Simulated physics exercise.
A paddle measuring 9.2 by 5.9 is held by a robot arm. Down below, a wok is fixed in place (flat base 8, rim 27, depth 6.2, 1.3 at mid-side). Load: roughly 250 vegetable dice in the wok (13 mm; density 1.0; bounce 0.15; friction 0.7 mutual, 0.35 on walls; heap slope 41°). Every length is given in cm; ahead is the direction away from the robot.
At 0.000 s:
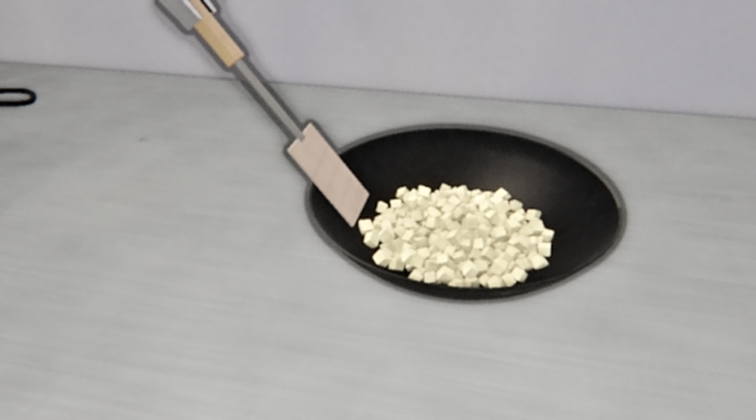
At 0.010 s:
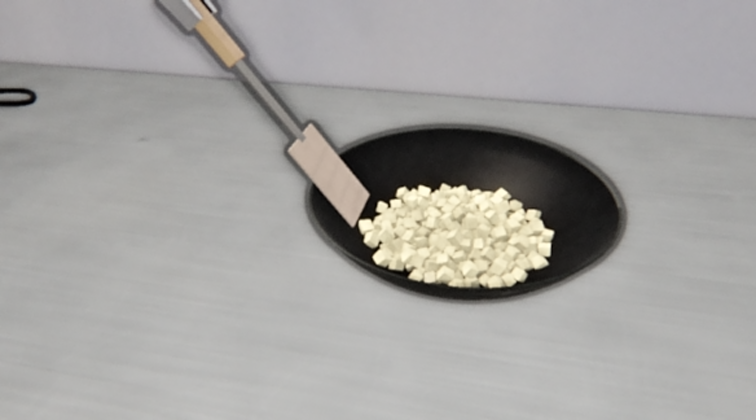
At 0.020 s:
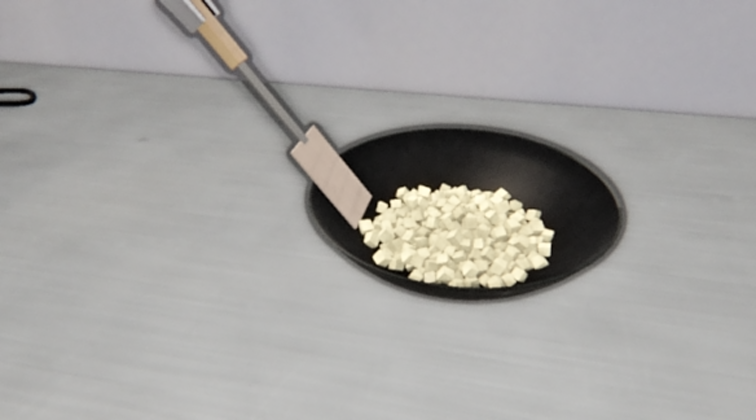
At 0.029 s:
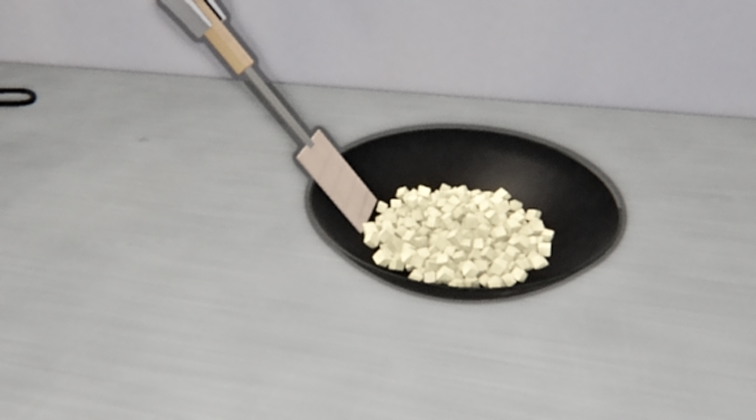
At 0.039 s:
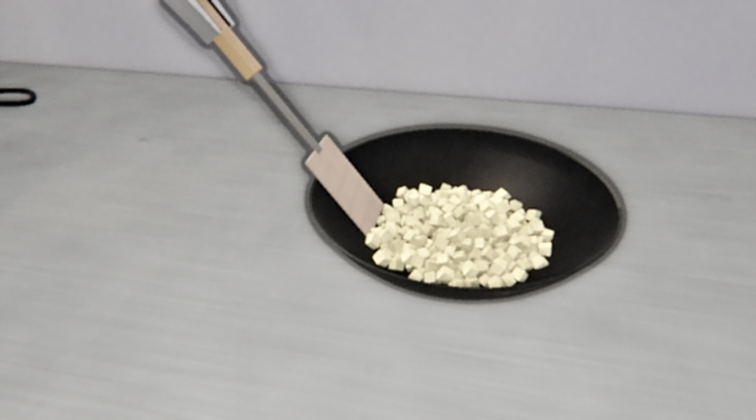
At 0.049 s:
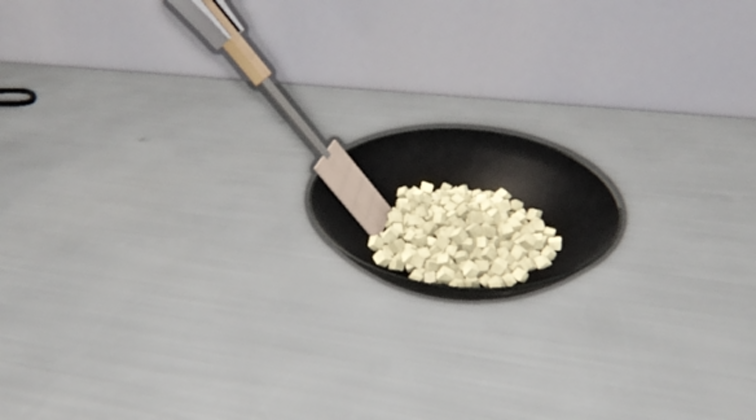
Paddle on a robot arm easing slightly right and down into a heap of pale cubes in a black wok, nudging them slightly right.
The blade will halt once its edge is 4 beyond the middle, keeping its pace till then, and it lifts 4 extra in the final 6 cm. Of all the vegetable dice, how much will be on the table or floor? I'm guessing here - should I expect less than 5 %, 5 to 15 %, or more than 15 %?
You should expect less than 5 %.
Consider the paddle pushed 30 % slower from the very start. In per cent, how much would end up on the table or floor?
About 0 in a hundred.
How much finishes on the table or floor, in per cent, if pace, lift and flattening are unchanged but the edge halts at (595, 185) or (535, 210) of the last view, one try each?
35 % and 10 %.
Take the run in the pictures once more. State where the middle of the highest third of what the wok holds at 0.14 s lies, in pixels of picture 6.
I'd say close to (542, 225).
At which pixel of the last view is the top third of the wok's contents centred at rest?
Approximately at pixel (555, 225).
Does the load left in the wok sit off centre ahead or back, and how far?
Ahead, by around 4.5 cm.
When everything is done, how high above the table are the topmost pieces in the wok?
Peak at rest, approximately 7.0 centimetres.
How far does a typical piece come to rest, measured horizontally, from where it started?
Distance: Around 4 cm.
By 0.10 s, sloping 52°, highest piece 6 above the table; 250 in the wok.
By 0.14 s, sloping 52°, highest piece 9 above the table; 249 in the wok, 1 on the blade or in flight.
By 0.36 s, sloping 52°, highest piece 7 above the table; 244 in the wok, 6 on the table or floor.
By 1.41 s, sloping 52°, highest piece 7 above the table; 244 in the wok, 6 on the table or floor.
Final count, 244 in the wok, 6 on the table or floor. That is 2 % on the table or floor.
